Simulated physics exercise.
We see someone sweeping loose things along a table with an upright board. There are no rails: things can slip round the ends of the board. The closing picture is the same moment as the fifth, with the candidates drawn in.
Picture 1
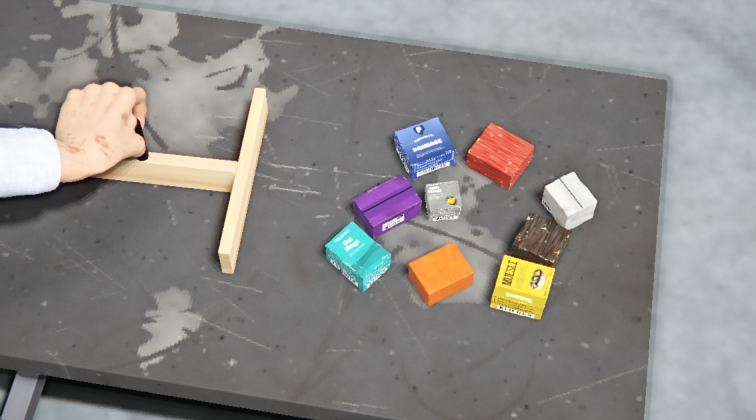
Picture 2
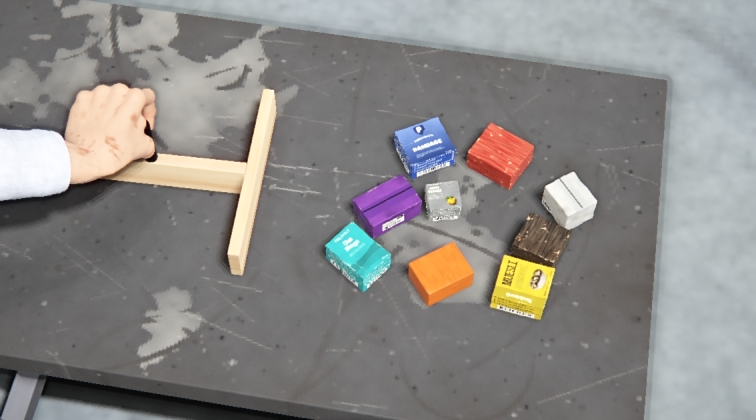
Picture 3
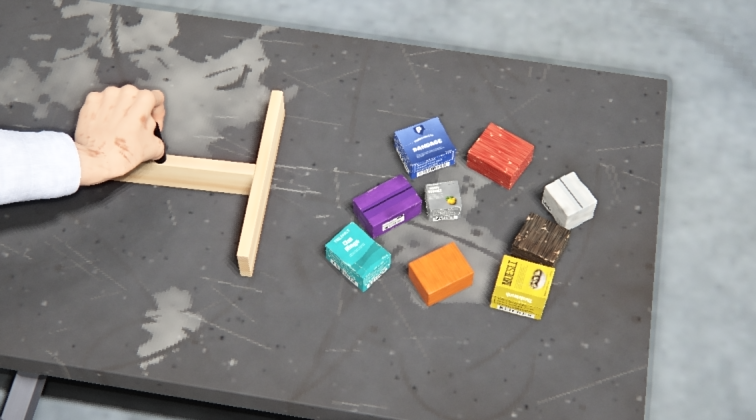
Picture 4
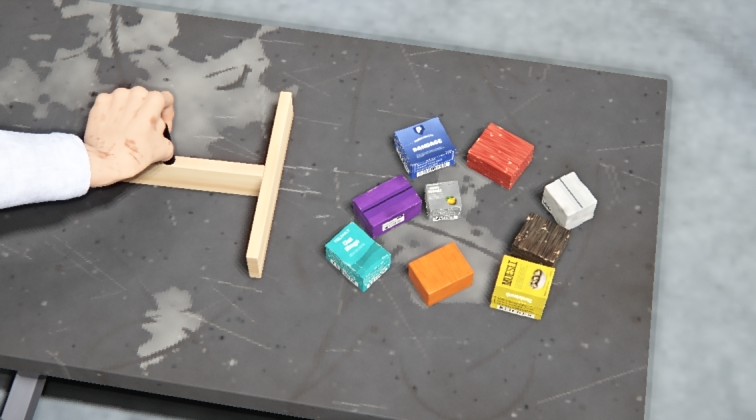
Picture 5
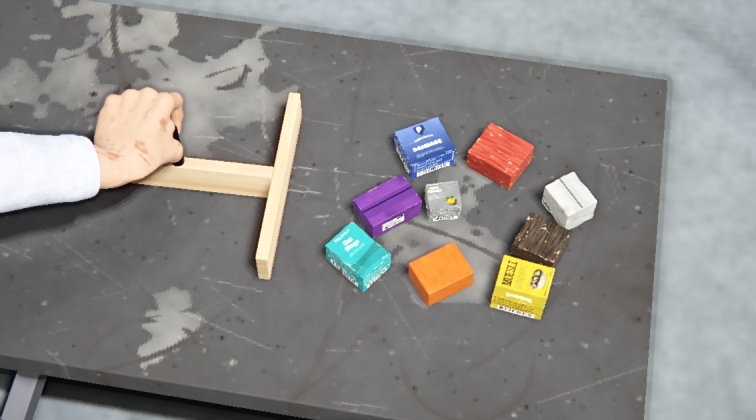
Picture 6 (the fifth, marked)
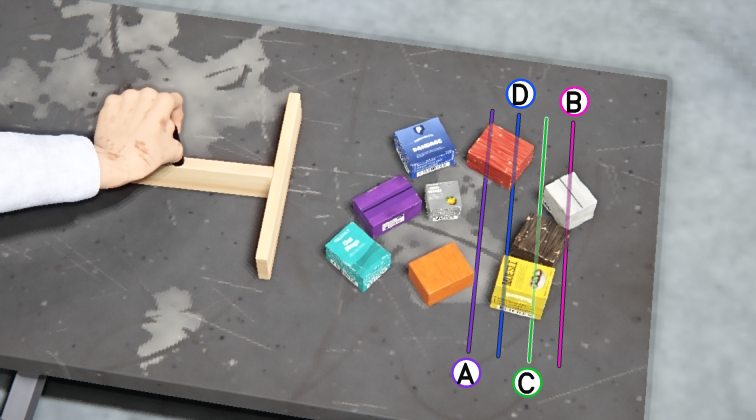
A dark, scratched and stained tabletop fills the view, seen from above at a slight angle, with grey fabric-like surroundings beyond its edges. A hand in a white sleeve grips a pale wooden T-shaped board at left, while blue, red, white, purple, grey, turquoise, orange, dark brown and yellow blocks and packets cluster at right. The hand slides the board slowly rightward, touching none of them, while the camera stays still.
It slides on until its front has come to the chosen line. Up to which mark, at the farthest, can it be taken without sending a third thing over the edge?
B is the last line within the limit.
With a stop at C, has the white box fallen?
No.
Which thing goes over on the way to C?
The yellow packet.
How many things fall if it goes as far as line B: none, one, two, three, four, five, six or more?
In all, two.
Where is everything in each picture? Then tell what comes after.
The first frame shows orange block (441, 274); blue box (425, 148); white box (569, 202).
The second frame shows board (251, 168); turquoise box (358, 257).
The third frame shows board (260, 170); yellow packet (523, 287).
The fourth frame shows board (270, 171); black block (541, 244).
The fifth frame shows board (279, 172); orange block (441, 274); blue box (425, 148); white box (569, 202).
On the marked copy, A at (481, 225); B at (567, 237); C at (538, 233); D at (509, 229).
Taking B. A third of the way, board (381, 188); orange block (459, 281); turquoise box (412, 263).
Two thirds of the way, board (486, 203); yellow packet (610, 305); white box (585, 203).
When it is over, board (566, 215); yellow packet over the edge; white box over the edge; two fallen.
As for the rest, A is within the limit but short; C is within the limit but short; D is within the limit but short.
